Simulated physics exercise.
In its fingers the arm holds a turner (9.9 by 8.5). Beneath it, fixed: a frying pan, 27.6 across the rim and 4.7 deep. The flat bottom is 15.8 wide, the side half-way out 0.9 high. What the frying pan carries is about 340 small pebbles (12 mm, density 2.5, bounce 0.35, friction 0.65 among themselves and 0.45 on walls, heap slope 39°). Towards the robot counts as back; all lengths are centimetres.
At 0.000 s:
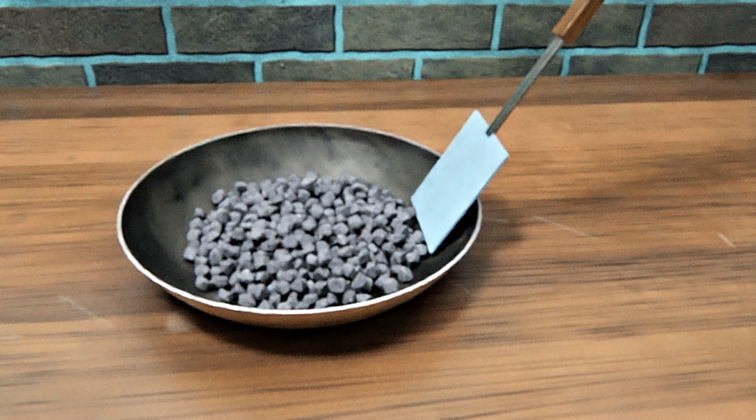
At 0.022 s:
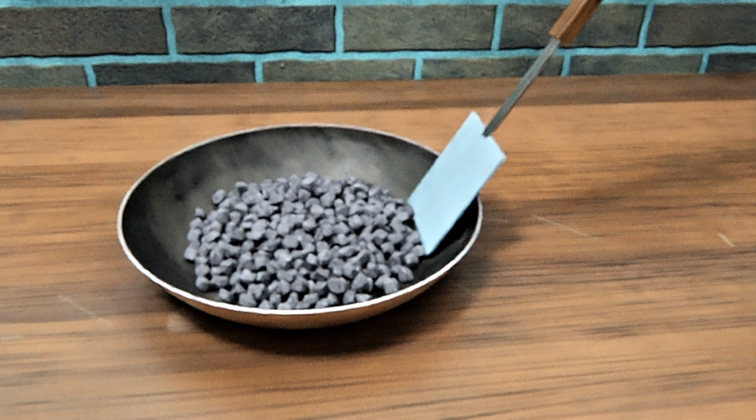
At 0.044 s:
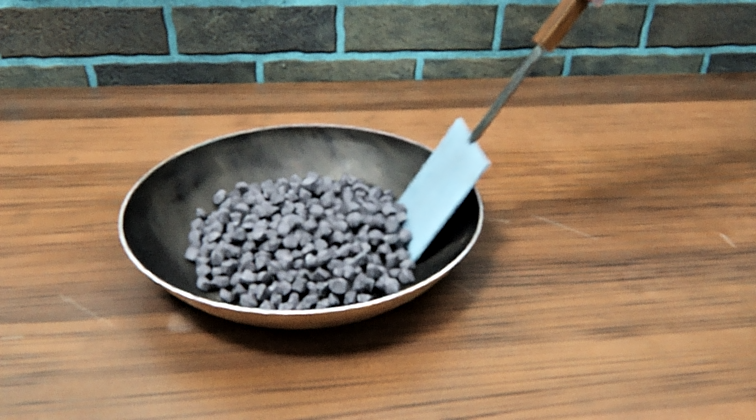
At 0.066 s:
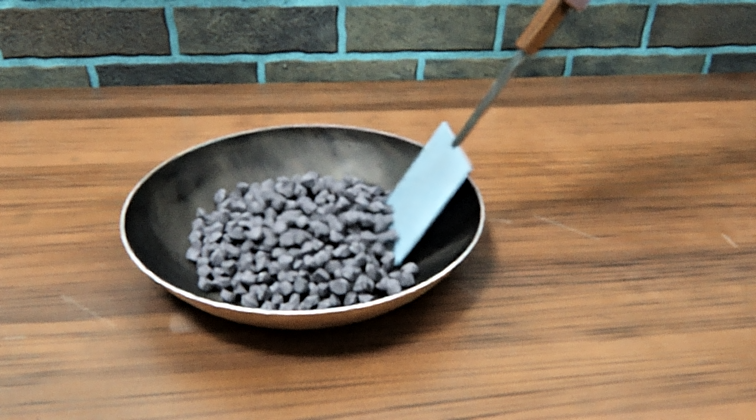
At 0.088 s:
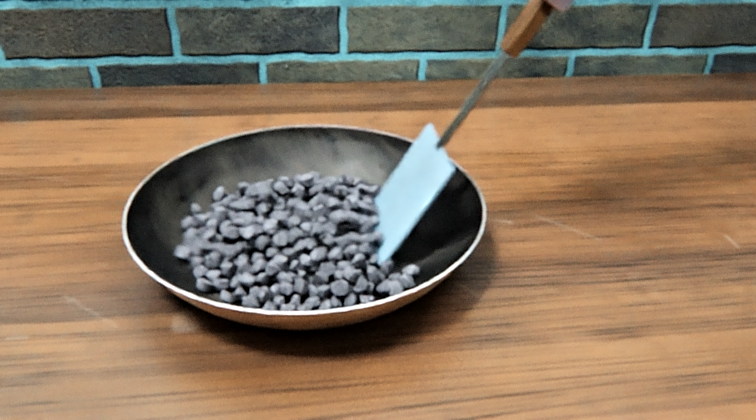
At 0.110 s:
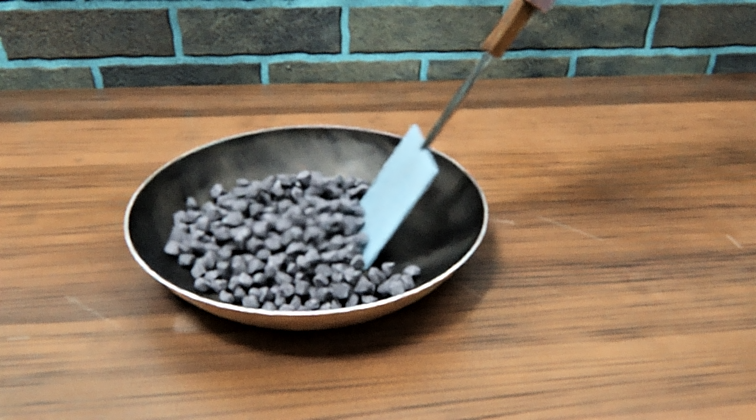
At first, a light blue turner with a wooden handle rests against the right side of a heap of small dark pebbles in a black frying pan on a wooden table. The turner then slides left, pushing the pebbles slightly leftward and leaving bare pan behind its blade.
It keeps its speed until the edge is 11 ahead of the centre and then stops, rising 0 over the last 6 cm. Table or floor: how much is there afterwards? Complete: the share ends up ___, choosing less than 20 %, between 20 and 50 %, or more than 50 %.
The share ends up between 20 and 50 %.
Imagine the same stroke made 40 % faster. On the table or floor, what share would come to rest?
It would be near 45 per cent.
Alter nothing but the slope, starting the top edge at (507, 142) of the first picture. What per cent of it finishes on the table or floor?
30 percent or so.
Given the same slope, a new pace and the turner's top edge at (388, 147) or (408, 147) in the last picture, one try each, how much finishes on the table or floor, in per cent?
Estimates: Near 45 %, near 40 %.
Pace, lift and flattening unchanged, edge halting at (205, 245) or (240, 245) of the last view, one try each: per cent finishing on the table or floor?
Try 1: Approx. 15 %; try 2: Approx. 5 %.
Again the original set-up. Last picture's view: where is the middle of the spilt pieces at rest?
At about (61, 265) in the last picture.
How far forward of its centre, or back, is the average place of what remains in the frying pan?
The kept load is shifted forward by about 4.0 cm.
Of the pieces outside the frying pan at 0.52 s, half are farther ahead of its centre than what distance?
I'd put it at some 18 centimetres.
By 0.20 s, sloping 59°, highest piece 5 above the table; 340 in the frying pan.
By 0.28 s, sloping 59°, highest piece 7 above the table; 335 in the frying pan, 5 on the blade or in flight.
By 0.52 s, sloping 59°, highest piece 6 above the table; 230 in the frying pan, 102 on the table or floor, 8 on the blade or in flight.
By 1.57 s, sloping 59°, highest piece 6 above the table; 230 in the frying pan, 110 on the table or floor.
Final count, 230 in the frying pan, 110 on the table or floor. That is 32 % on the table or floor.
